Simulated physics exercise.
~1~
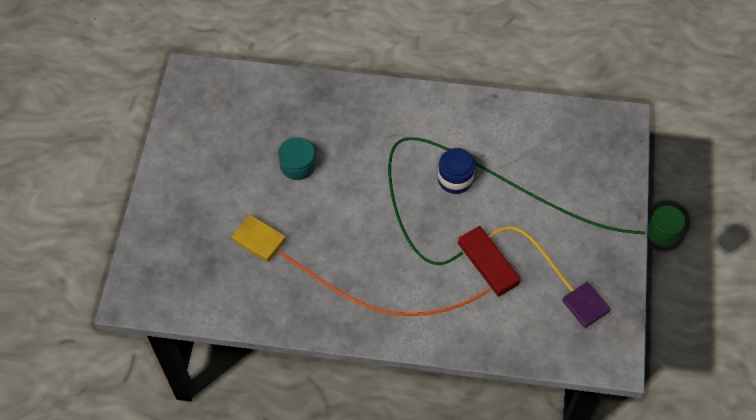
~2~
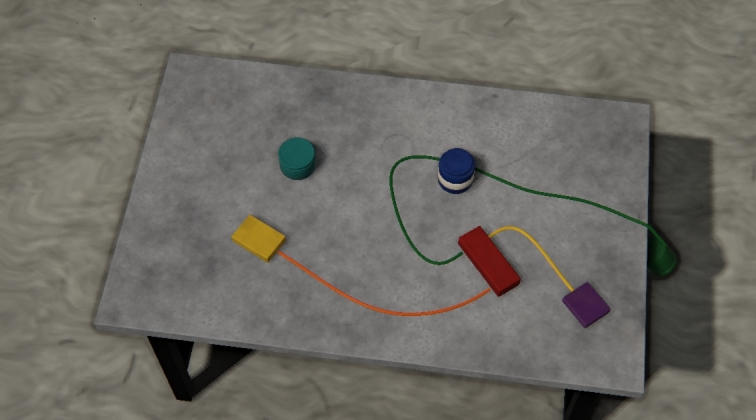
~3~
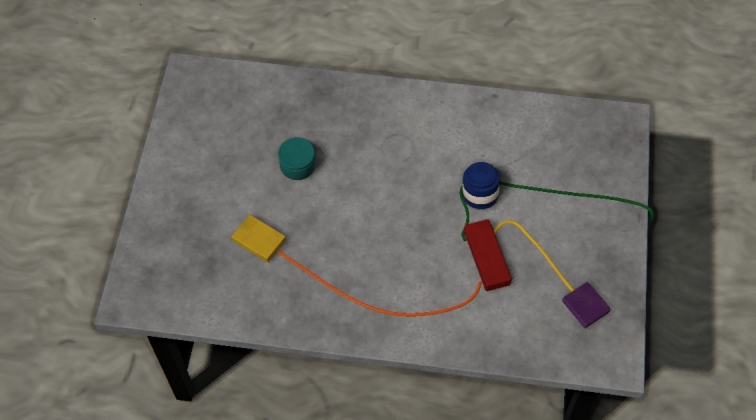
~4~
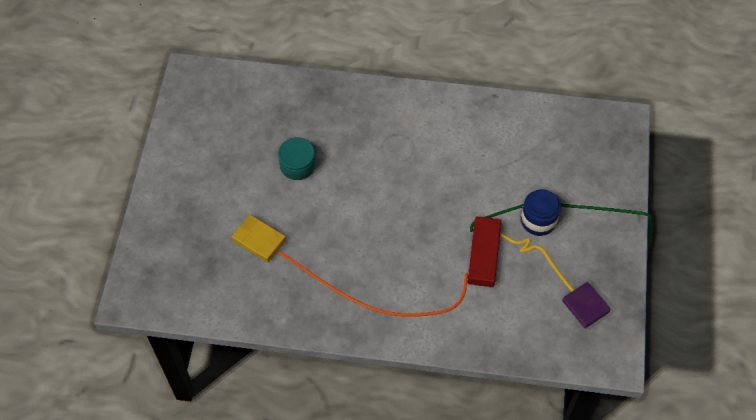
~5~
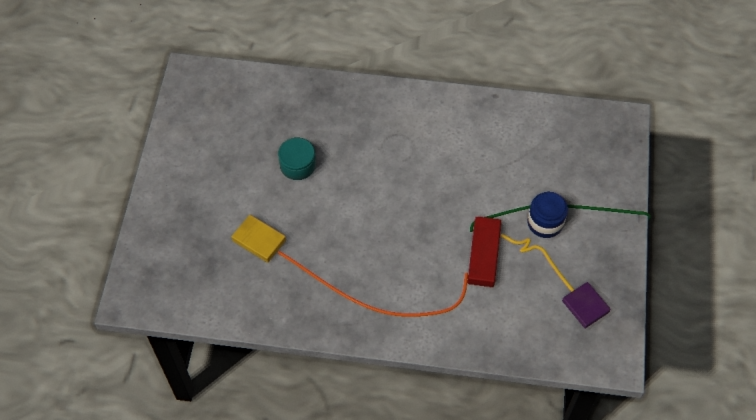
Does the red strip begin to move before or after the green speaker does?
The red strip begins to move after the green speaker. The speaker is already dropping at the table's right edge while the strip is still in its original place.
A green speaker drops past the right edge of a gray table and out of sight, its cable pulling tight around a blue jar. The jar slides toward that edge and the red strip shifts slightly, both ending on the table with the teal tub, yellow phone and purple charger unmoved.
